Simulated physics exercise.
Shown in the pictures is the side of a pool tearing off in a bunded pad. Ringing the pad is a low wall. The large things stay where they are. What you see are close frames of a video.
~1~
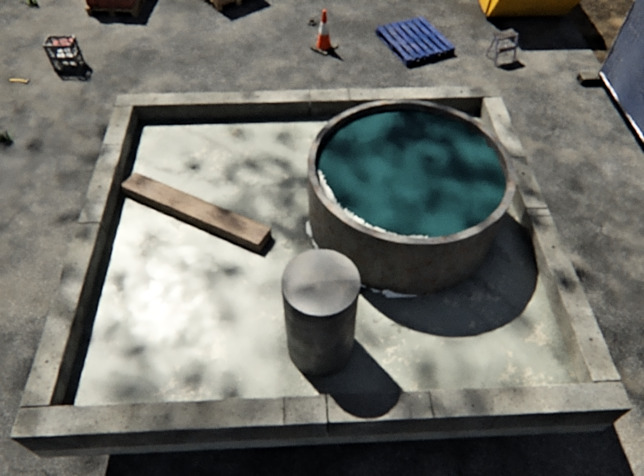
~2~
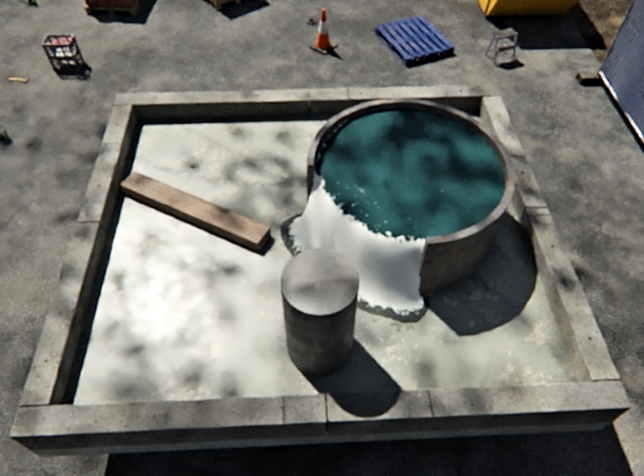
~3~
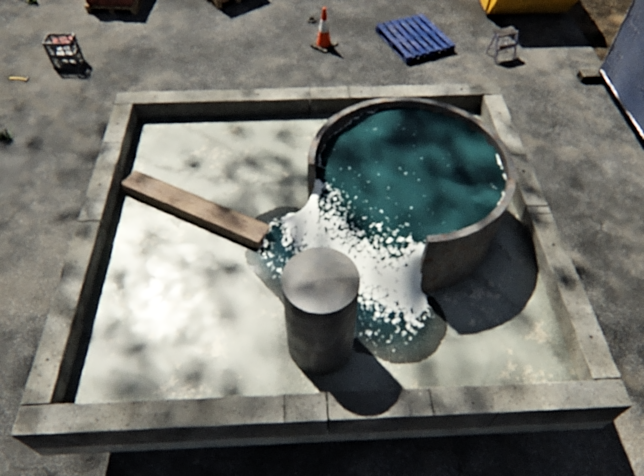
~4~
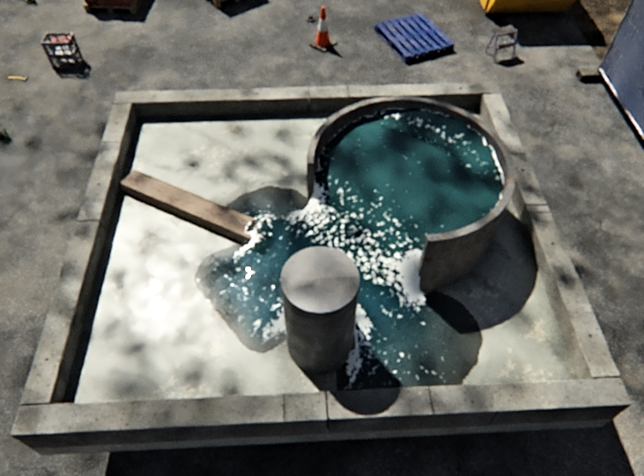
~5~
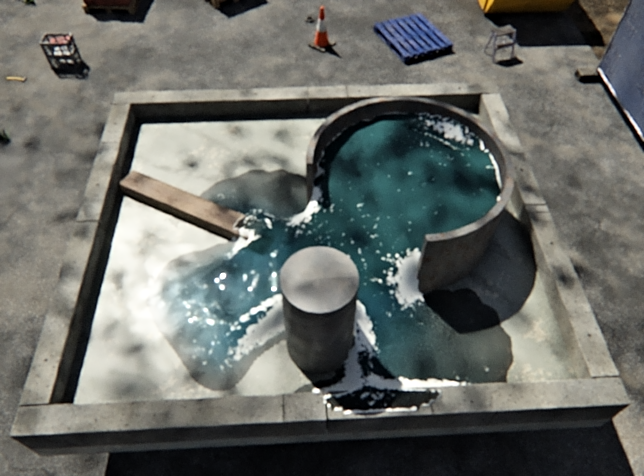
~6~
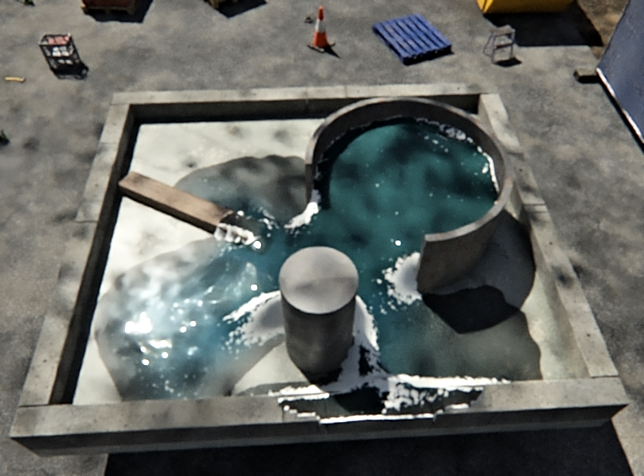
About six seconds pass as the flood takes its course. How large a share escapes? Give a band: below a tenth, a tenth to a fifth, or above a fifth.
The water that escapes is between one tenth and one fifth.
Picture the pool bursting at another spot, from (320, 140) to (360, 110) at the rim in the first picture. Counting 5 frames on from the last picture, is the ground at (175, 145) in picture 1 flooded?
Verdict: Under water.
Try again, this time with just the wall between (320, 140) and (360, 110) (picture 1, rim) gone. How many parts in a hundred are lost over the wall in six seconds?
About 14 %.
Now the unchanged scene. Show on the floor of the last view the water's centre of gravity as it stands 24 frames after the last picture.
Around pixel (285, 251).
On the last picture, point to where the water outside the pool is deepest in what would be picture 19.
Roughly at pixel (61, 414).
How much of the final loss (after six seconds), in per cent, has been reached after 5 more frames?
I'd estimate some 10 per cent.
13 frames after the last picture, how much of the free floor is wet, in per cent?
Close to 75 %.
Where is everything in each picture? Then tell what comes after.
In the first picture, still water in the round tank at (409, 169).
In the second picture, water pours out at (345, 255) and has run to (421, 306).
In the third picture, the front is at (417, 351), out from the gap at (346, 255).
In the fourth picture, the front is at a hidden place, out from the gap at (345, 257).
In the fifth picture, water pours out at (344, 257) and has run to (159, 304).
In the sixth picture, water pours out at (343, 258) and has run to (105, 318).
A moment on, water covers 45 % of the floor; the low wall has let 0 % over.
Next, water covers 50 % of the floor; the low wall has let 1 % over.
Then, water covers 65 % of the floor; the low wall has let 10 % over.
Later, water covers 75 % of the floor; the low wall has let 12 % over.
In the end, water covers 80 % of the floor; the low wall has let 12 % over.
